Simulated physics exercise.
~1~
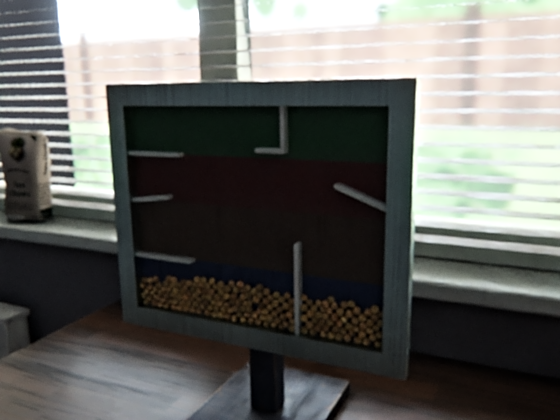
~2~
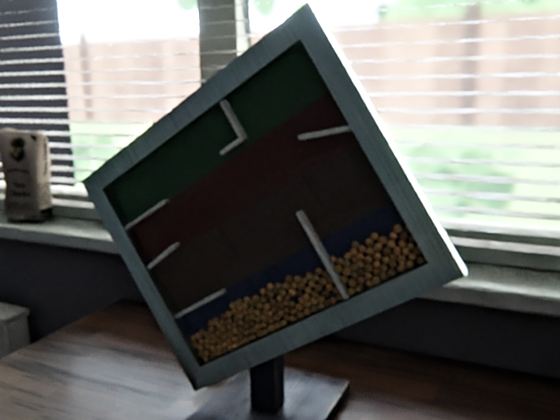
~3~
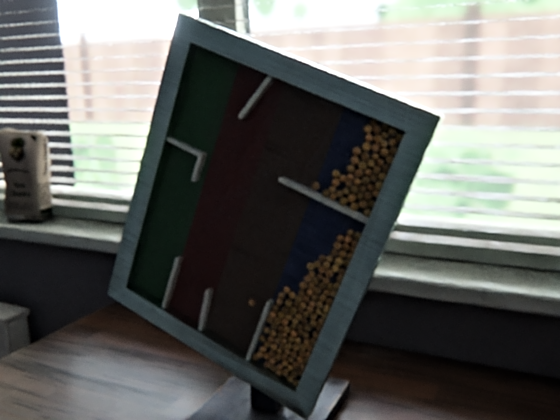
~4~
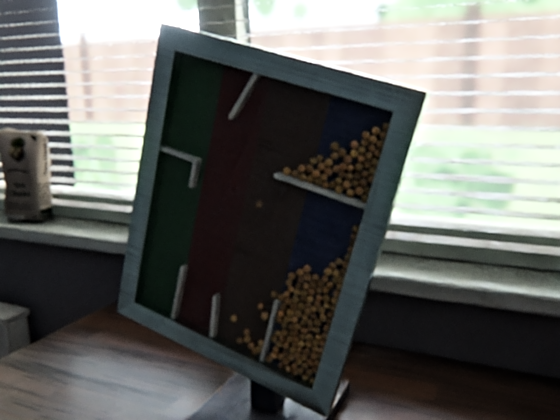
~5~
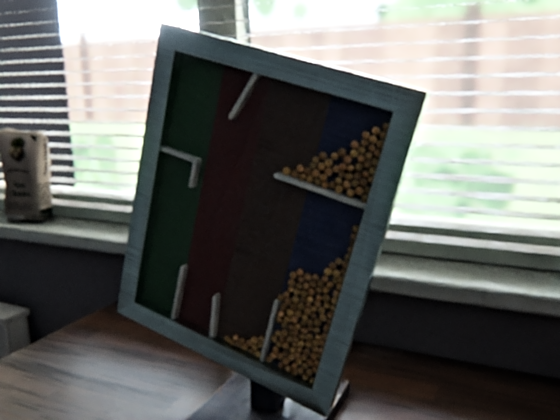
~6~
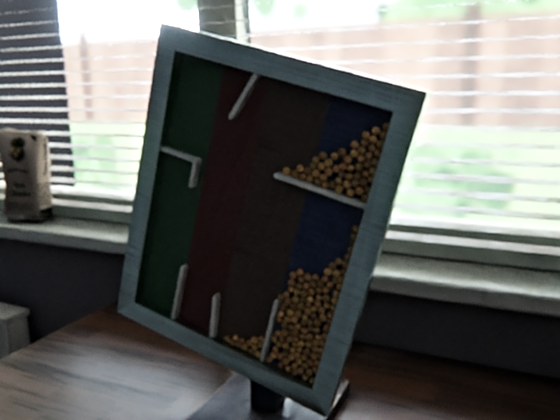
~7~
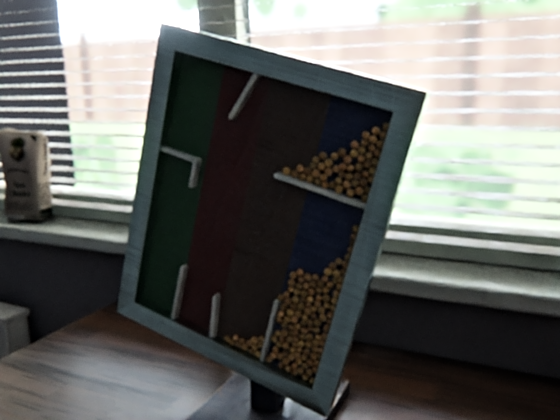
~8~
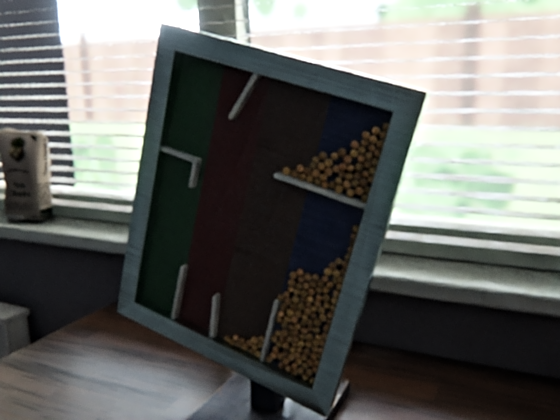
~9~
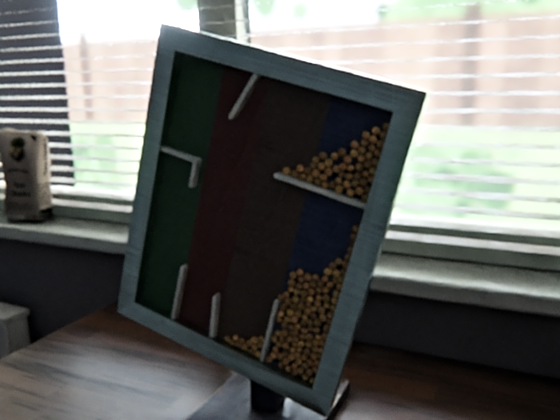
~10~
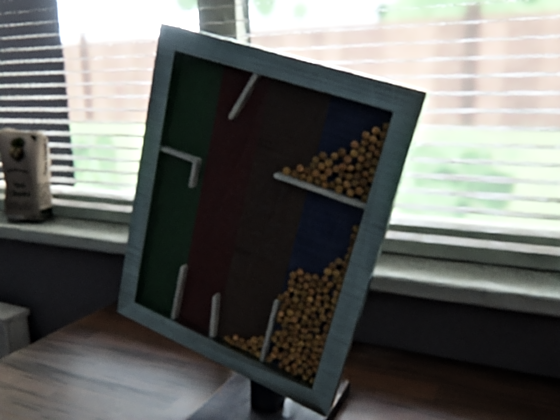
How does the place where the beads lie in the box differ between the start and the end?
At the start the beads lie in a low layer along the bottom of the upright box. At the end they are gathered higher up along its right side, some on a divider and the rest heaped in the lower corner.
